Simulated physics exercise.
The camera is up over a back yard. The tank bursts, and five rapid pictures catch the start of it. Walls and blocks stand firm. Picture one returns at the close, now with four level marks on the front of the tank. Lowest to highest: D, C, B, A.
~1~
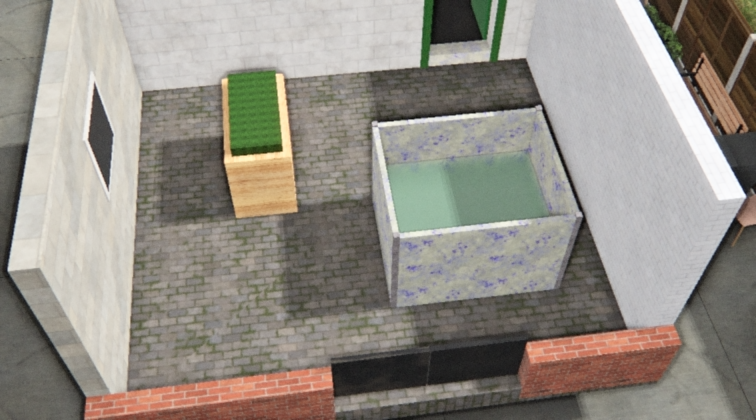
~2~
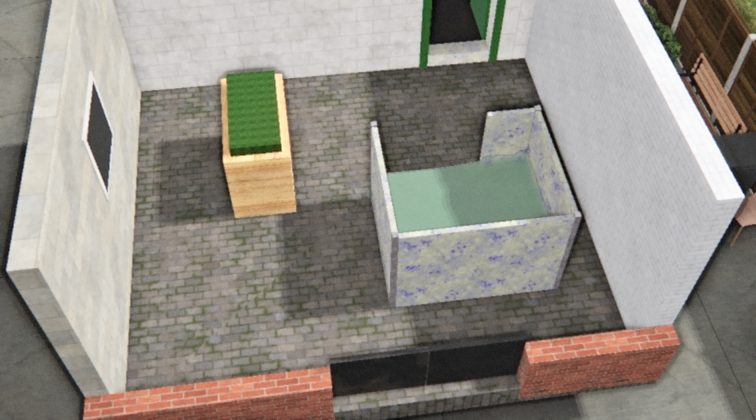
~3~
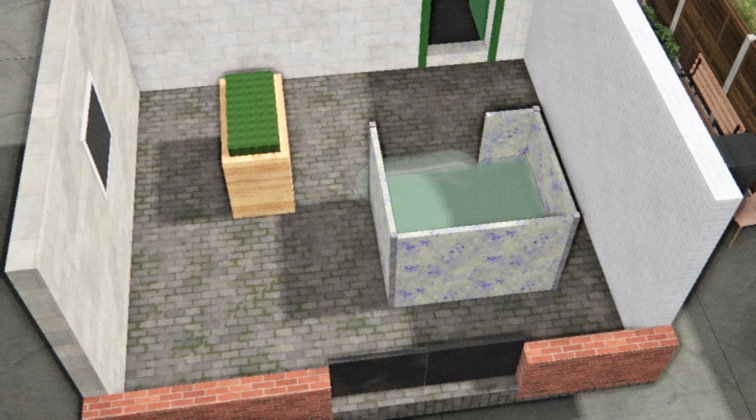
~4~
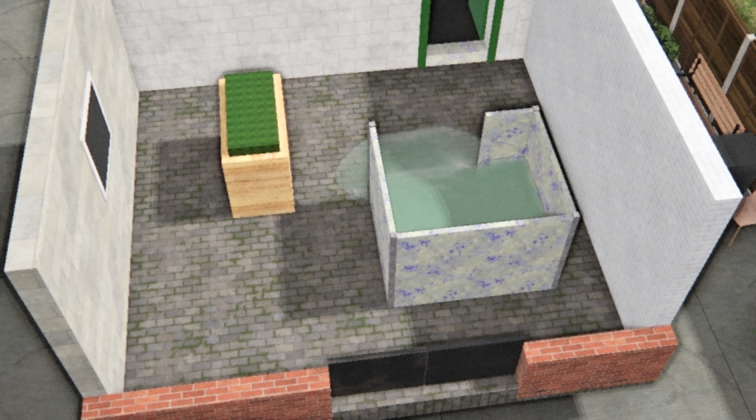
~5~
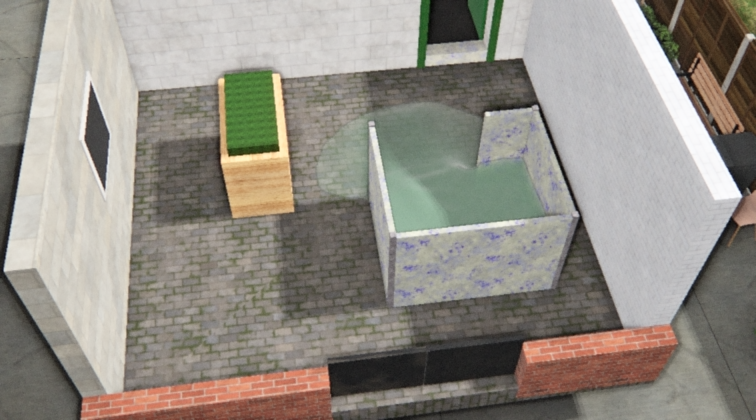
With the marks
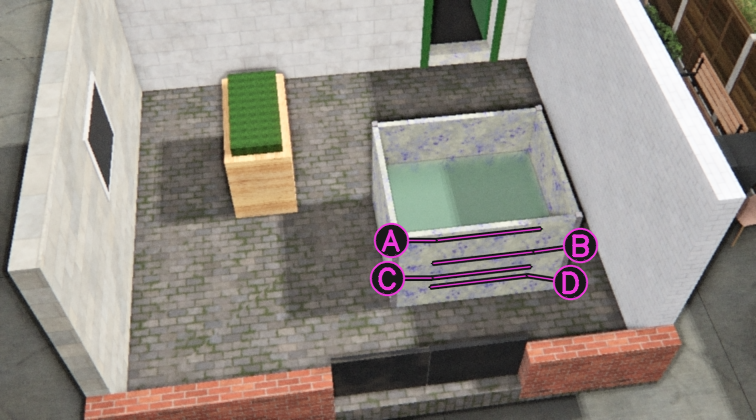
Pale green water spreading out over dark paving from a square patterned tank after part of its back wall disappears.
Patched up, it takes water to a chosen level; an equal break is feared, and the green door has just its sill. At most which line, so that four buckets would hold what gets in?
C.
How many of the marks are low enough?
Two.
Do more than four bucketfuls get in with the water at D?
No, not at all.
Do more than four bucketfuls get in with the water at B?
Yes, it does.
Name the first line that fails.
B it is.
On the marked copy, A at (488, 234); B at (484, 257); C at (481, 272); D at (479, 281); from the bottom up D, C, B, A.
If A is chosen, dozens of bucketfuls pour in.
If B is chosen, about 9 bucketfuls get in.
If C is chosen, a bucket or two gets in.
If D is chosen, nothing gets over.
